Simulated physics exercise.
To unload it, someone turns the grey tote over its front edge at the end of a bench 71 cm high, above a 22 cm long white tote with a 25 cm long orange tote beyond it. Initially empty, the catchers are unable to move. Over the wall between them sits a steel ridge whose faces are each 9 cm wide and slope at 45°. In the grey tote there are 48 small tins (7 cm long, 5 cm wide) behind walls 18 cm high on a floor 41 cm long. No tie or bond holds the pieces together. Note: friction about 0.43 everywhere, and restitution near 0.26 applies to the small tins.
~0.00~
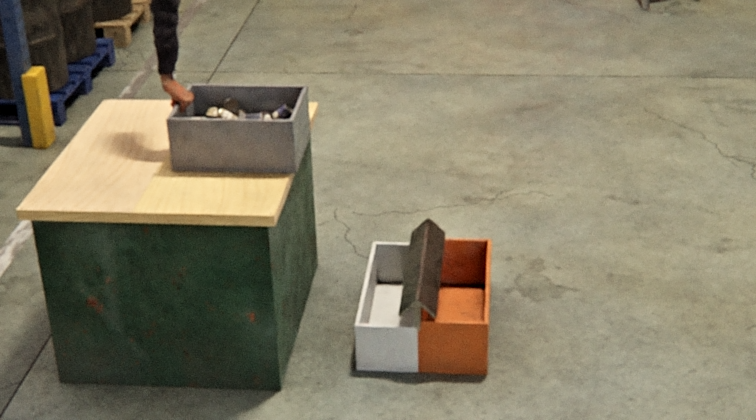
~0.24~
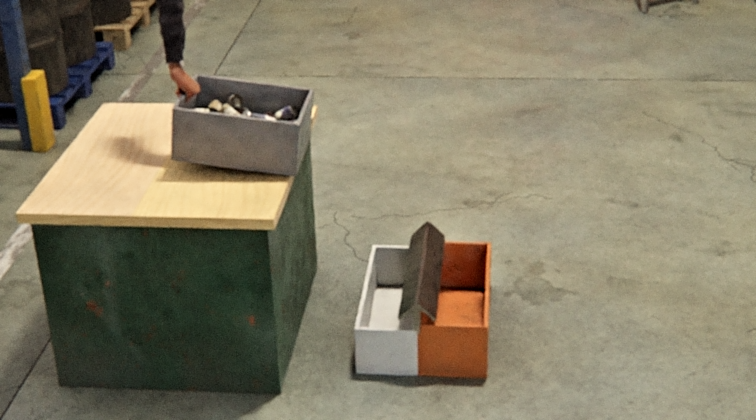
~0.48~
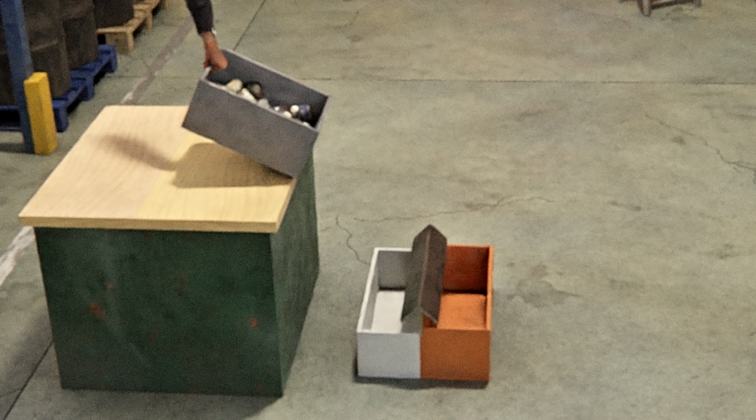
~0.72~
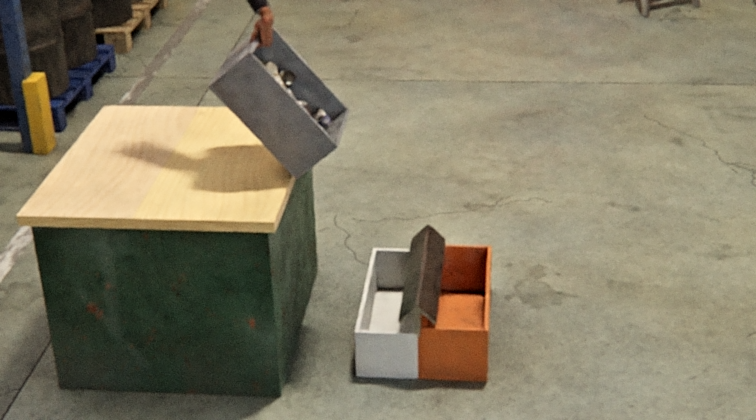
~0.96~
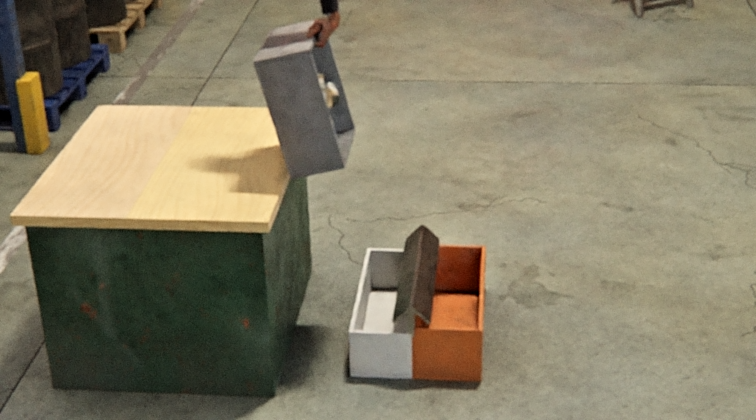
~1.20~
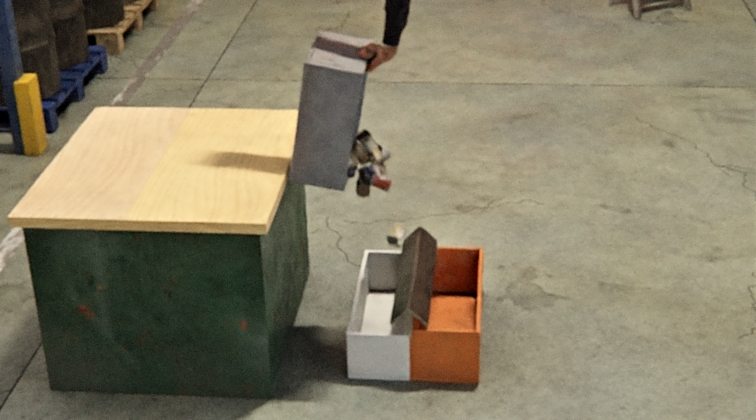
A grey tote is tipped rightward over the bench edge by a hand, and small pieces drop out.
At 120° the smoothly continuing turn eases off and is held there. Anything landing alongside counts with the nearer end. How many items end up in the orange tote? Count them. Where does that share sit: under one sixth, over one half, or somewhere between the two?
Between the two.
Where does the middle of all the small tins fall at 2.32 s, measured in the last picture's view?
Look around pixel (397, 323).
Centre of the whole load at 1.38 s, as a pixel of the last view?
(363, 169).
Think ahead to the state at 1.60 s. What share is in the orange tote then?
10 %.
After 1.38 s, tilt 113°; 22 still in the grey tote and 26 in the air.
After 1.60 s, tilt 120°; 8 still in the grey tote, 5 in the white tote, 6 in the orange tote and 29 in the air.
After 1.92 s, tilt 120°; 1 still in the grey tote, 18 in the white tote, 14 in the orange tote, 5 on the ground short of the white tote and 10 in the air.
Outcome (at 2.32 s), 26 in the white tote, 16 in the orange tote and 6 on the ground short of the white tote. Asked share, 16 of 48, 33 per cent.
